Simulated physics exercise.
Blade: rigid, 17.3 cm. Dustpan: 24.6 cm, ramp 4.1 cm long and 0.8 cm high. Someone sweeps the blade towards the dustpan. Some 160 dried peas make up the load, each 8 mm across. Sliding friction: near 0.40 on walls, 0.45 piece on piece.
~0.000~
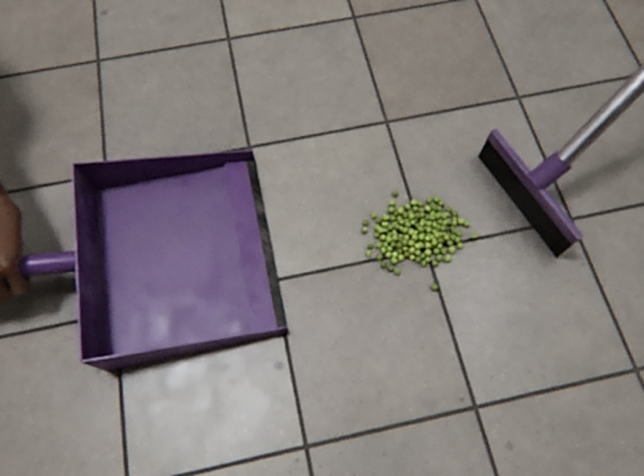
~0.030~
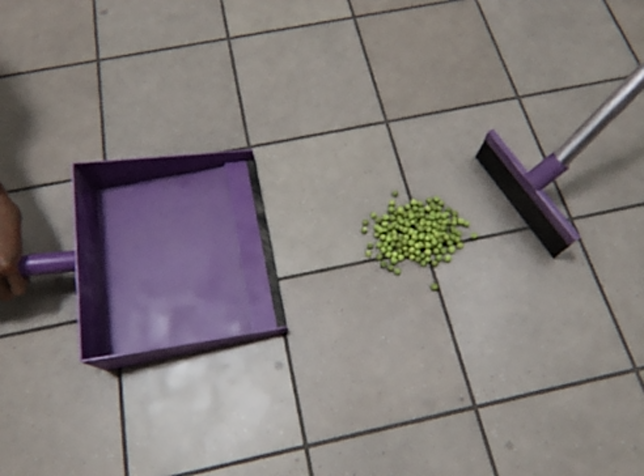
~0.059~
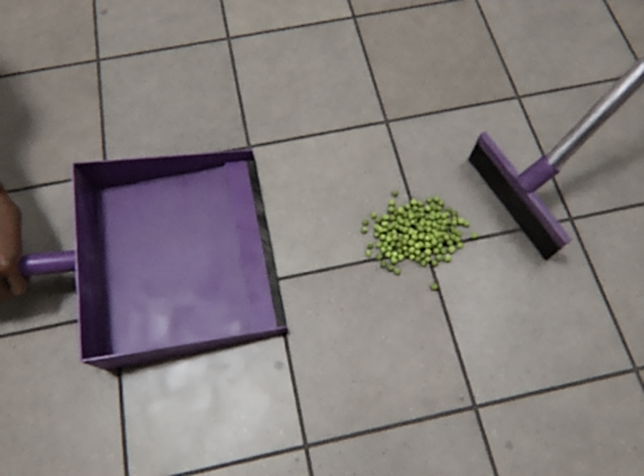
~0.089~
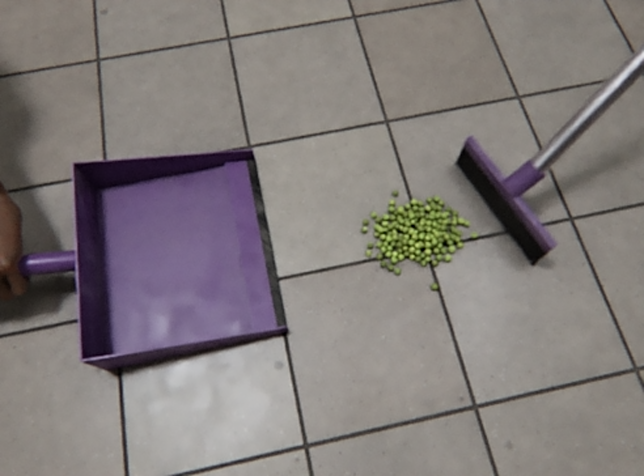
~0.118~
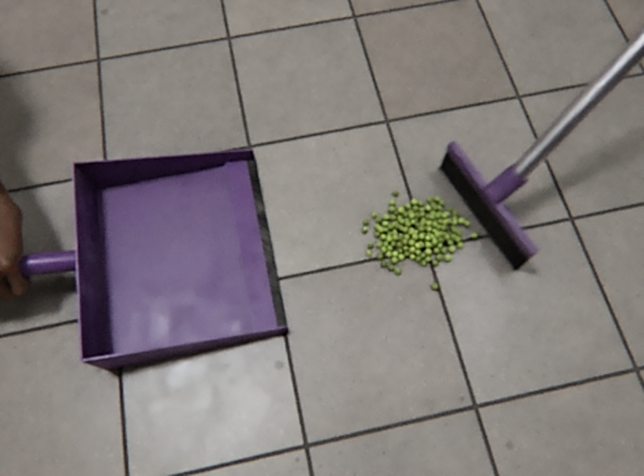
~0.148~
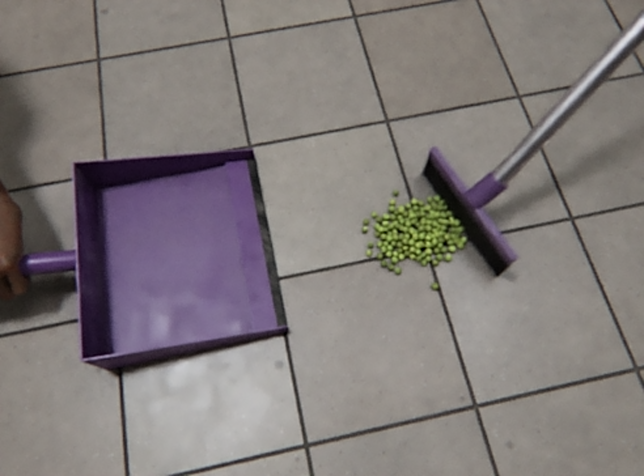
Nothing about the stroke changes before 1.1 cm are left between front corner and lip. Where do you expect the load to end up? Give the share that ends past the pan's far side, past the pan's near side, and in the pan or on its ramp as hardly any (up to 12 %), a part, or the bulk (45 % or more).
Far side: Hardly any; near side: A part; pan: A part.
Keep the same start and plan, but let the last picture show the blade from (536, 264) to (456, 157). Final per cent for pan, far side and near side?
Pan 20 % / far 0 % / near 40 %.
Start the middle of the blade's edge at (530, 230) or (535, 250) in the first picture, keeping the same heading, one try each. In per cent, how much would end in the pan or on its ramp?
30 and 15 per cent, roughly.
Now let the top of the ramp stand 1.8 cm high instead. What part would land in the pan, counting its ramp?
Estimate: About 20 in a hundred.
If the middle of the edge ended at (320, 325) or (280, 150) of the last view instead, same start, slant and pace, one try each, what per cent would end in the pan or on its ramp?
The two tries give roughly 25 and 0 %.
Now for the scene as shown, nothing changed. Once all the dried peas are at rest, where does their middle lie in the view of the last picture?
I'd say roughly (281, 302).
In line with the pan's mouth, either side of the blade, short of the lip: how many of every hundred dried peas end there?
I'd say close to 45 per cent of them.
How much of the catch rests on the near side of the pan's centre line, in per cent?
Close to 90 %.
After 0.28 s, middle of the blade 13 cm from the lip; 0 % over the lip, far side 0 %, near side 5 %.
After 0.37 s, middle of the blade 6 cm from the lip; 0 % over the lip, far side 0 %, near side 15 %.
Then, at 0.59 s, middle of the blade 4 cm from the lip; 30 % over the lip, far side 0 %, near side 30 %.
At rest (1.6 s), far side 0 %, near side 30 %, pan 20 %, in front of the lip or behind the blade 45 %.
